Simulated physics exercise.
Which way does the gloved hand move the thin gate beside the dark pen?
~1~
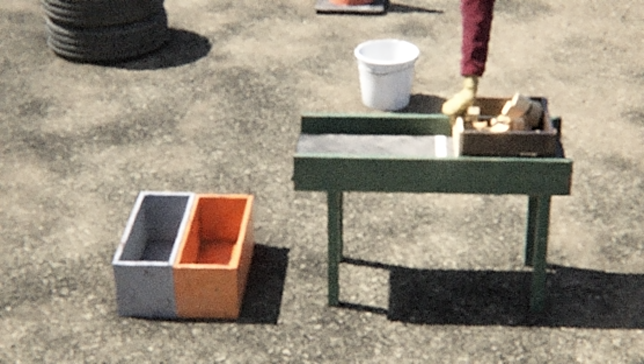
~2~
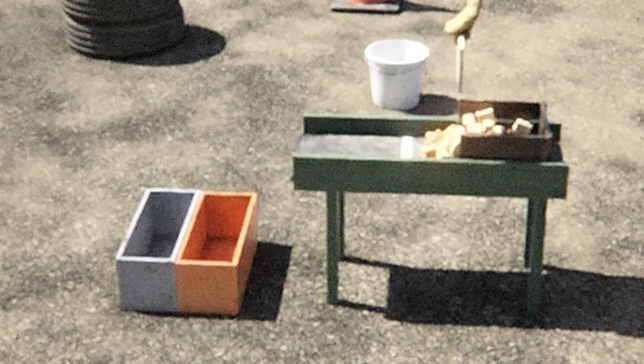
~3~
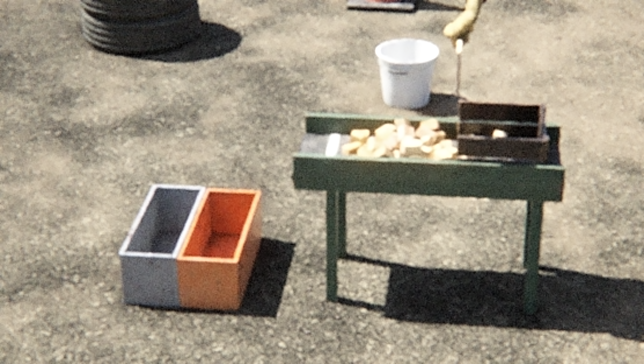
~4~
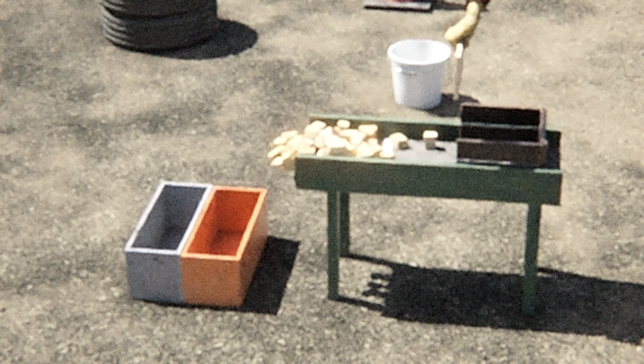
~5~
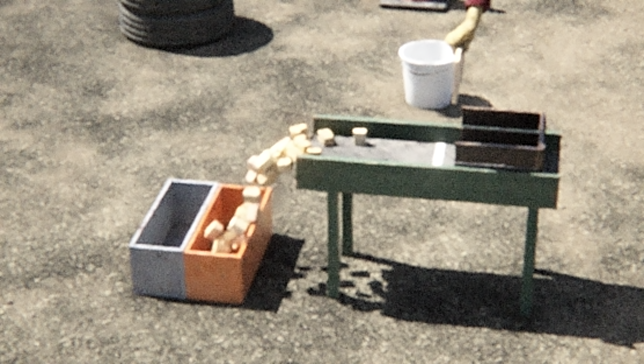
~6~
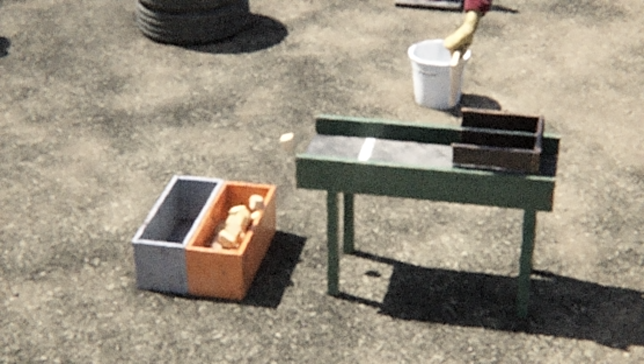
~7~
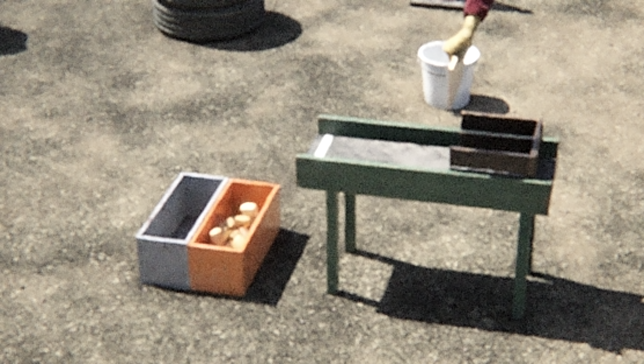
The hand moves the gate upward, clear of the belt, and the wooden blocks then travel out of the pen.
